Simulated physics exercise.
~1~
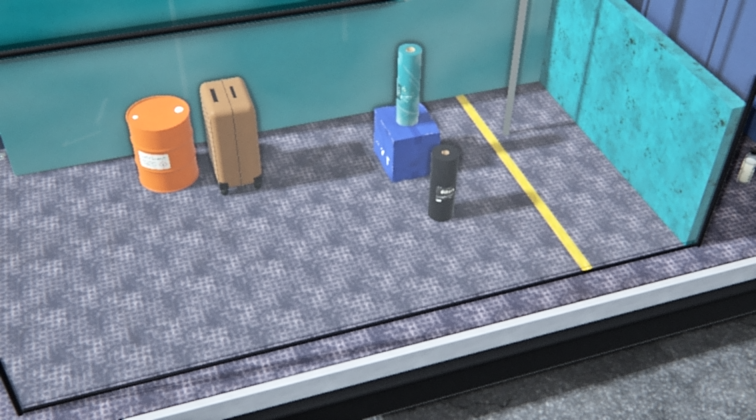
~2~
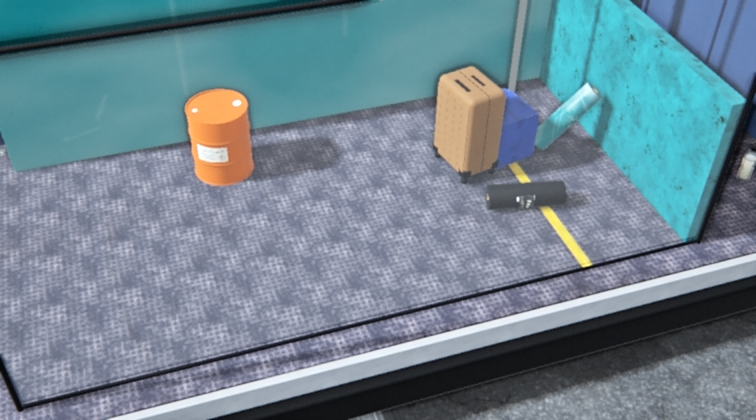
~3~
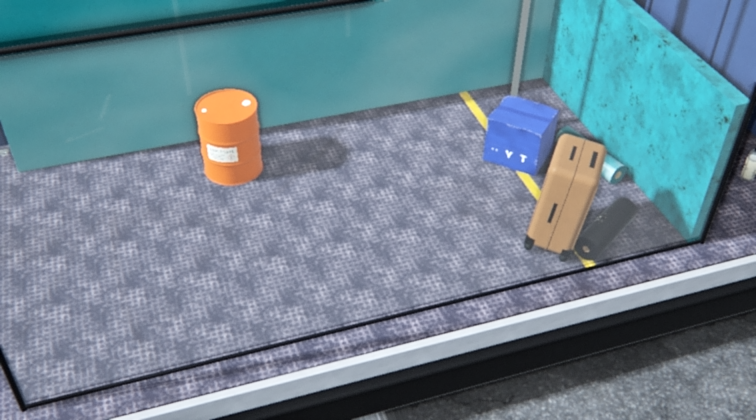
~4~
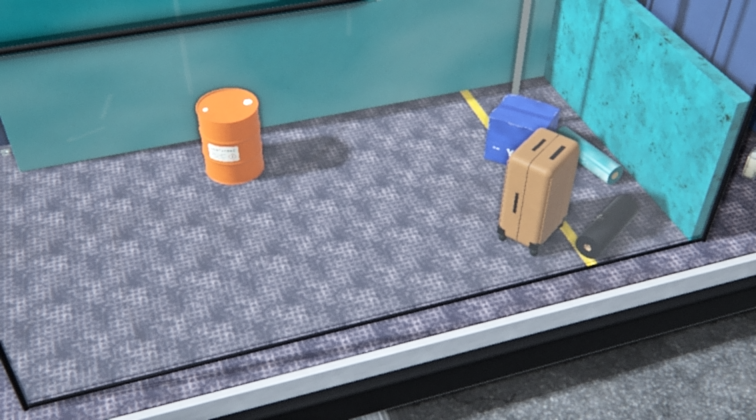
A brown suitcase rolls right among toppling rolls and a sliding blue box, then settles.
